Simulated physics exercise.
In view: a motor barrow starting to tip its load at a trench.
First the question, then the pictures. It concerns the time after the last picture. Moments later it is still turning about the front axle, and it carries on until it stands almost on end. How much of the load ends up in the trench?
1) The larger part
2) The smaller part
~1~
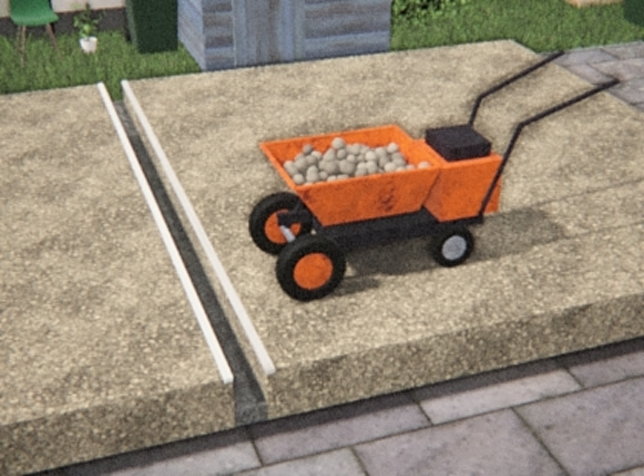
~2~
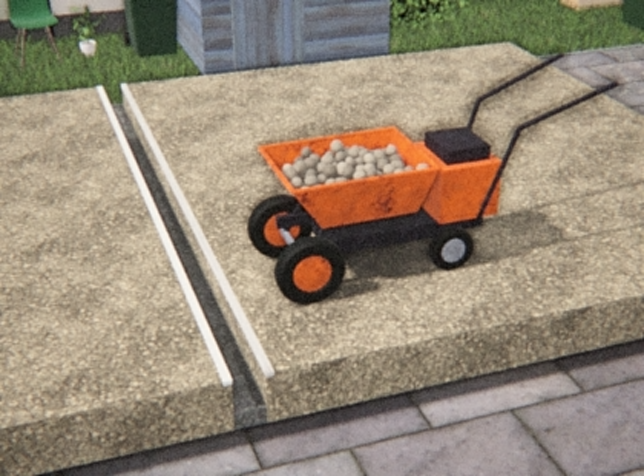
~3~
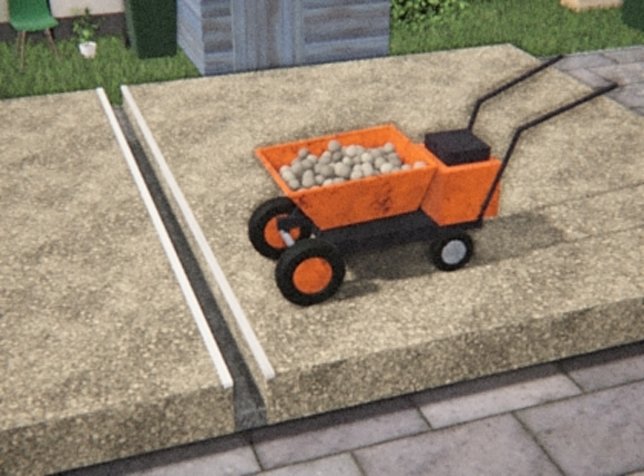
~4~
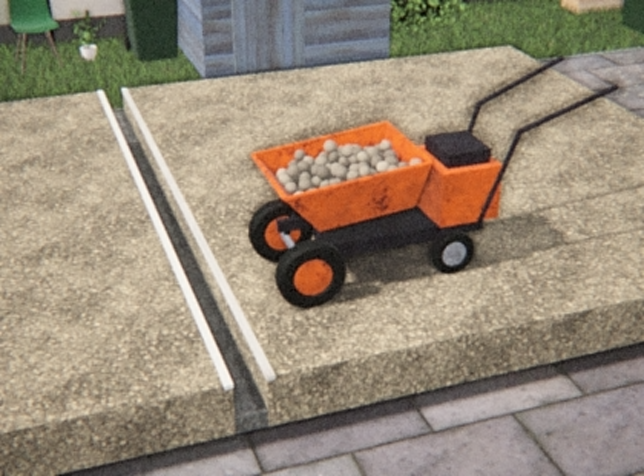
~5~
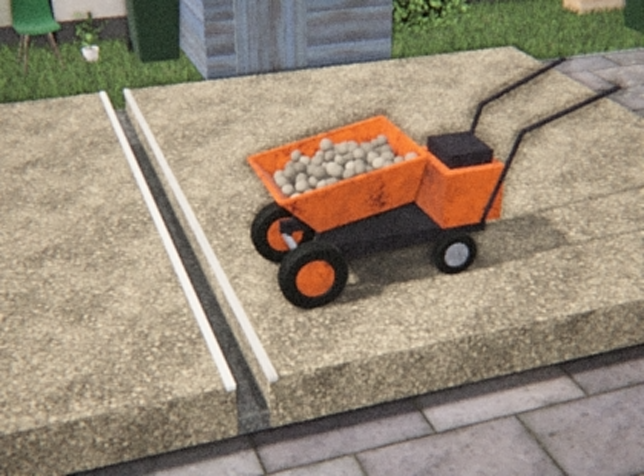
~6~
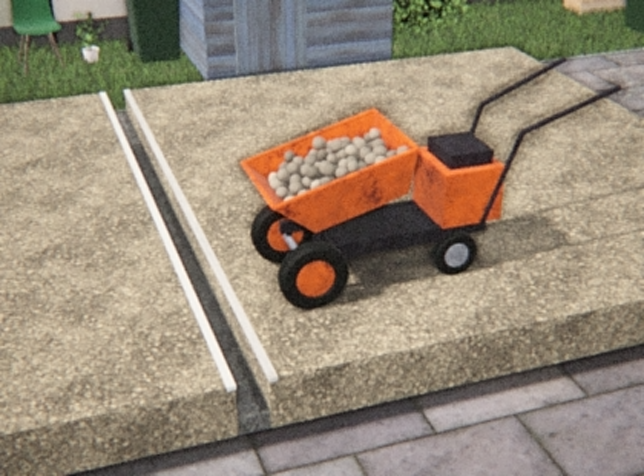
2, the smaller part.
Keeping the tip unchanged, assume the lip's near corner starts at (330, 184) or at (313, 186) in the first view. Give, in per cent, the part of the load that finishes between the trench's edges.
The first gives close to 70 per cent and the second 50 per cent.
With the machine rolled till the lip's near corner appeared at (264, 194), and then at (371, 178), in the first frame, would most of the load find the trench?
First attempt: Short of half; second attempt: Short of half.
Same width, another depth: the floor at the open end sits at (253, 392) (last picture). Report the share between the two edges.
20 %.
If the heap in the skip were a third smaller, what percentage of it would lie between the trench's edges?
30 per cent or thereabouts.
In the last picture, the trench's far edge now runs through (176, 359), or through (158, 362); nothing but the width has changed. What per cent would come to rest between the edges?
The first try lands around 90 %, the second around 100 %.
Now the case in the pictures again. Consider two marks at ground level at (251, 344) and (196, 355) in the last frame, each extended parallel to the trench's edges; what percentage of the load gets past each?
I reckon some 100 per cent and some 50 per cent.
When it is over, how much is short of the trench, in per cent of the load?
I'd put it at around 0 percent.
Just after the last frame, skip tipped steeply; every one in the skip.
A moment on, skip tipped steeply; the larger part in the skip; about a tenth beyond it; about a tenth falling.
Further on, skip tipped right over; roughly a quarter in the skip; about a tenth in or heaped over the trench; roughly two thirds beyond it; just a few falling.
When it is over, skip tipped right over; roughly a quarter in or heaped over the trench; roughly two thirds beyond it.
